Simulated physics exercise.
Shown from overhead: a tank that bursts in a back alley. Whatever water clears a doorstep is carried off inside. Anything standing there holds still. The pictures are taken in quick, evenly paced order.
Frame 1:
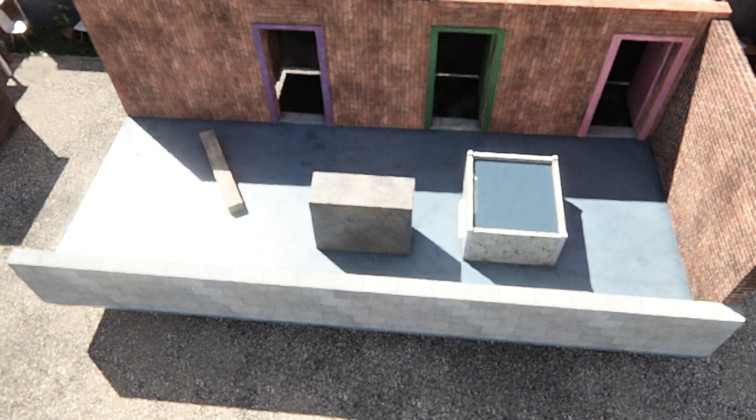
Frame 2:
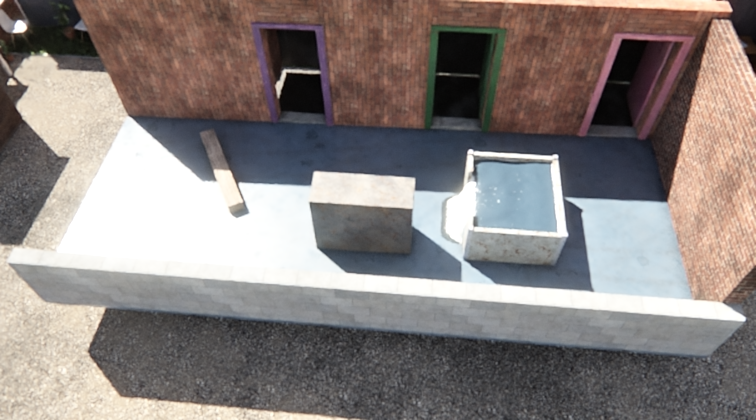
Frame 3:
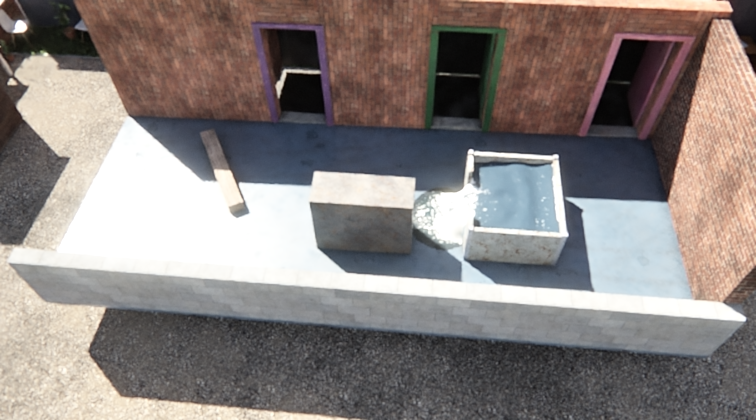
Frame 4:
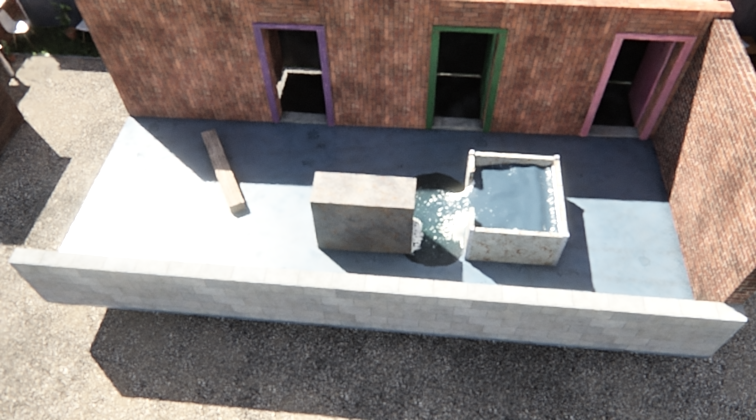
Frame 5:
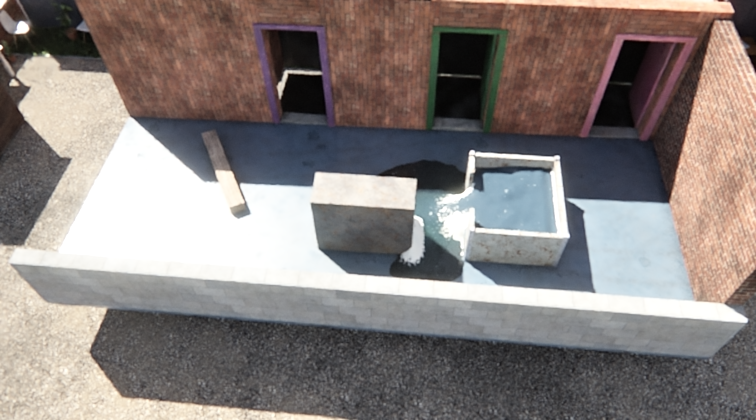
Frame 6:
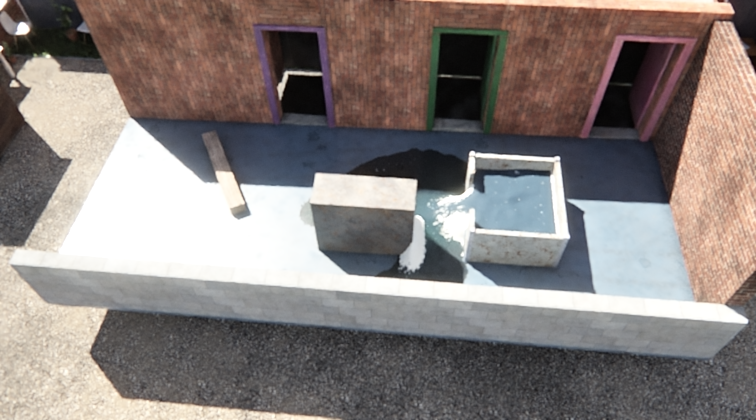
Water bursts from the left side of a square tank and spreads around a gray block.
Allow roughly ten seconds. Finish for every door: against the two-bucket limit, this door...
The green door remains within it; the pink door remains within it; the purple door surpasses it.
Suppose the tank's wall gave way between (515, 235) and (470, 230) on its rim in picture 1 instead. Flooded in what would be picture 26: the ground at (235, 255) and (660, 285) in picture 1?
Respectively: Drenched and drenched.
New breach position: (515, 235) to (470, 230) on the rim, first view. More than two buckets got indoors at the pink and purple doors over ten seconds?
Pink: Beyond the mark, purple: Short of the mark.
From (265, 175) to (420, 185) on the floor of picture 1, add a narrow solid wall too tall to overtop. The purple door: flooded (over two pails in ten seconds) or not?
Note: Purple sub-threshold.
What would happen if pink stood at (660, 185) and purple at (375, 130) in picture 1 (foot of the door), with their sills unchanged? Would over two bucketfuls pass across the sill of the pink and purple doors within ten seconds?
Note: Pink door lets in too little; purple door lets in too little.
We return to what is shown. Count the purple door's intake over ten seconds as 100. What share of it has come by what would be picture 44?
My estimate is close to 70 per cent.
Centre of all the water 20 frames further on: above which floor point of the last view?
My guess is about (369, 209).
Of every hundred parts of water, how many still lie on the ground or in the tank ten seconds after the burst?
Estimate: 58 per cent.
A moment on, water covers 30 % of the floor; the green door not reached, the pink door not reached, the purple door not reached.
Next, water covers 40 % of the floor; the green door wet at the sill, nothing in, the pink door not reached, the purple door under two buckets in.
Then, water covers 55 % of the floor; the green door wet at the sill, nothing in, the pink door not reached, the purple door under two buckets in.
Later, water covers 65 % of the floor; the green door wet at the sill, nothing in, the pink door not reached, the purple door over two buckets in.
In the end, water covers 55 % of the floor; the green door wet at the sill, nothing in, the pink door not reached, the purple door over two buckets in.
